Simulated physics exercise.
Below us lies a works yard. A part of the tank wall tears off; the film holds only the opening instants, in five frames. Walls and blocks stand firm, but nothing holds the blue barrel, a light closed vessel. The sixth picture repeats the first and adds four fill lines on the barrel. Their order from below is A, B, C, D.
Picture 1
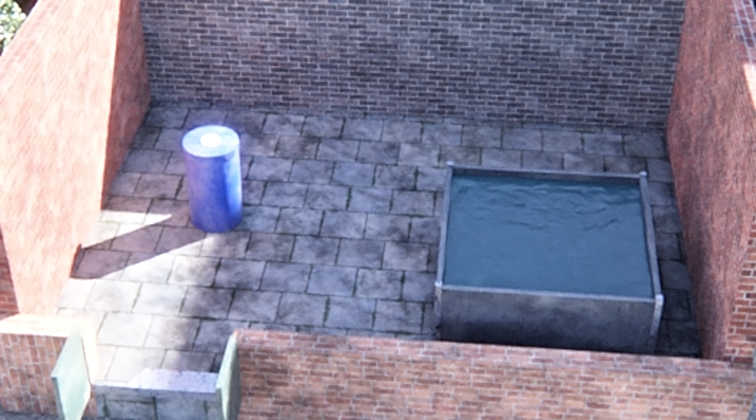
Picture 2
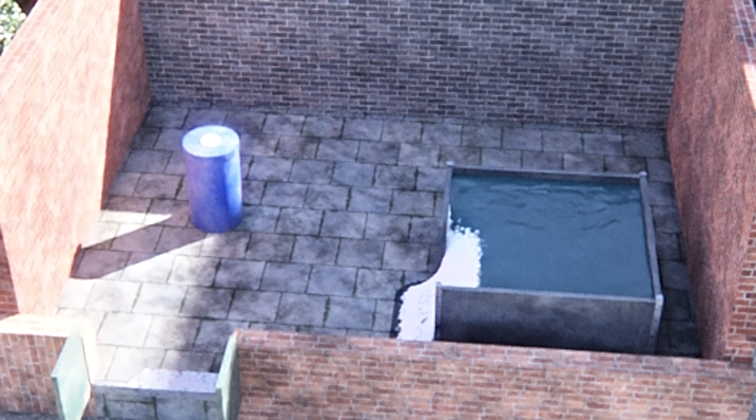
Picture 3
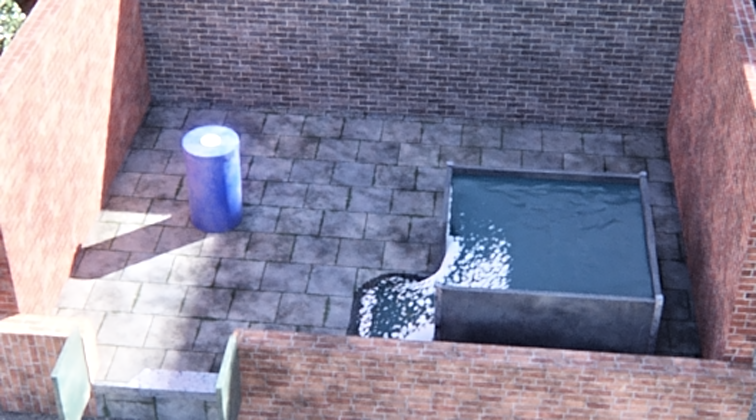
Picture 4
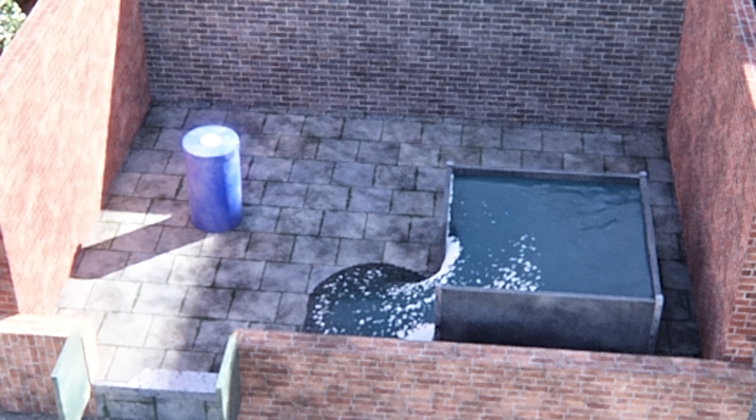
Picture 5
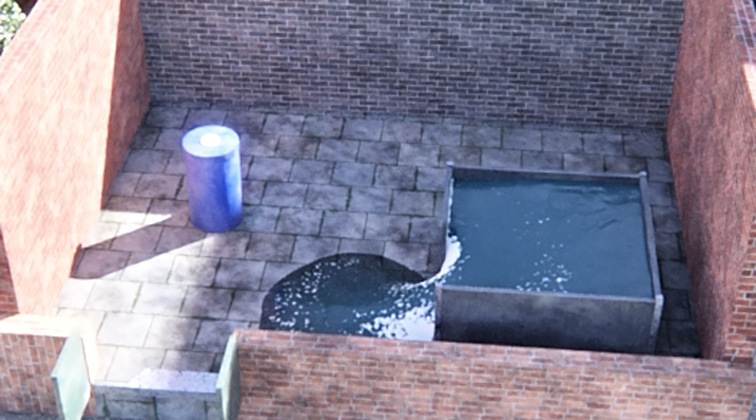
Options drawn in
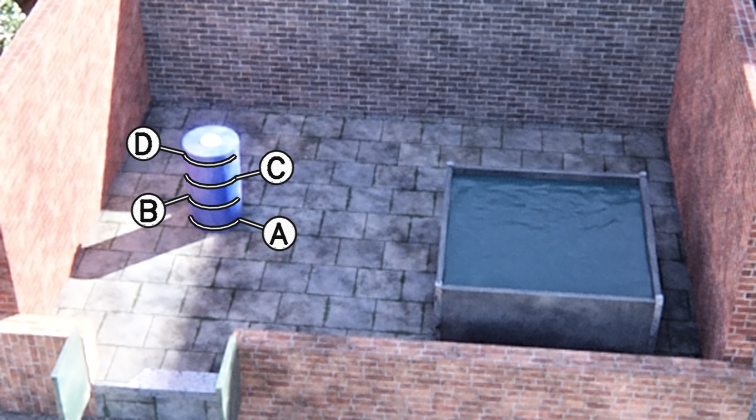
Water pours from the left side of a full, dark square tank in a paved works yard enclosed by brick walls, seen from above. The tank stands at the right, an upright blue barrel at the left, and an open pale-green gate in the near wall at lower left. White froth bursts out first, then a dark, foam-flecked pool spreads leftward across the grey slabs, while the barrel and camera stay still.
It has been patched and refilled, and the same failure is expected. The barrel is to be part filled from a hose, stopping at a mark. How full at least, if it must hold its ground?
That is mark B.
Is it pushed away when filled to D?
No, not at all.
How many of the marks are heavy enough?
Three of them.
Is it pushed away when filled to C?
No.
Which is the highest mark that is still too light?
Here it is mark A.
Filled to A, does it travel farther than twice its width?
Yes, it does.
On the marked copy, A at (211, 228); B at (209, 207); C at (207, 186); D at (205, 165); from the bottom up A, B, C, D.
With A, it is pushed about 8 times its own width away.
With B, it does not move.
With C, it does not move.
With D, it does not move.
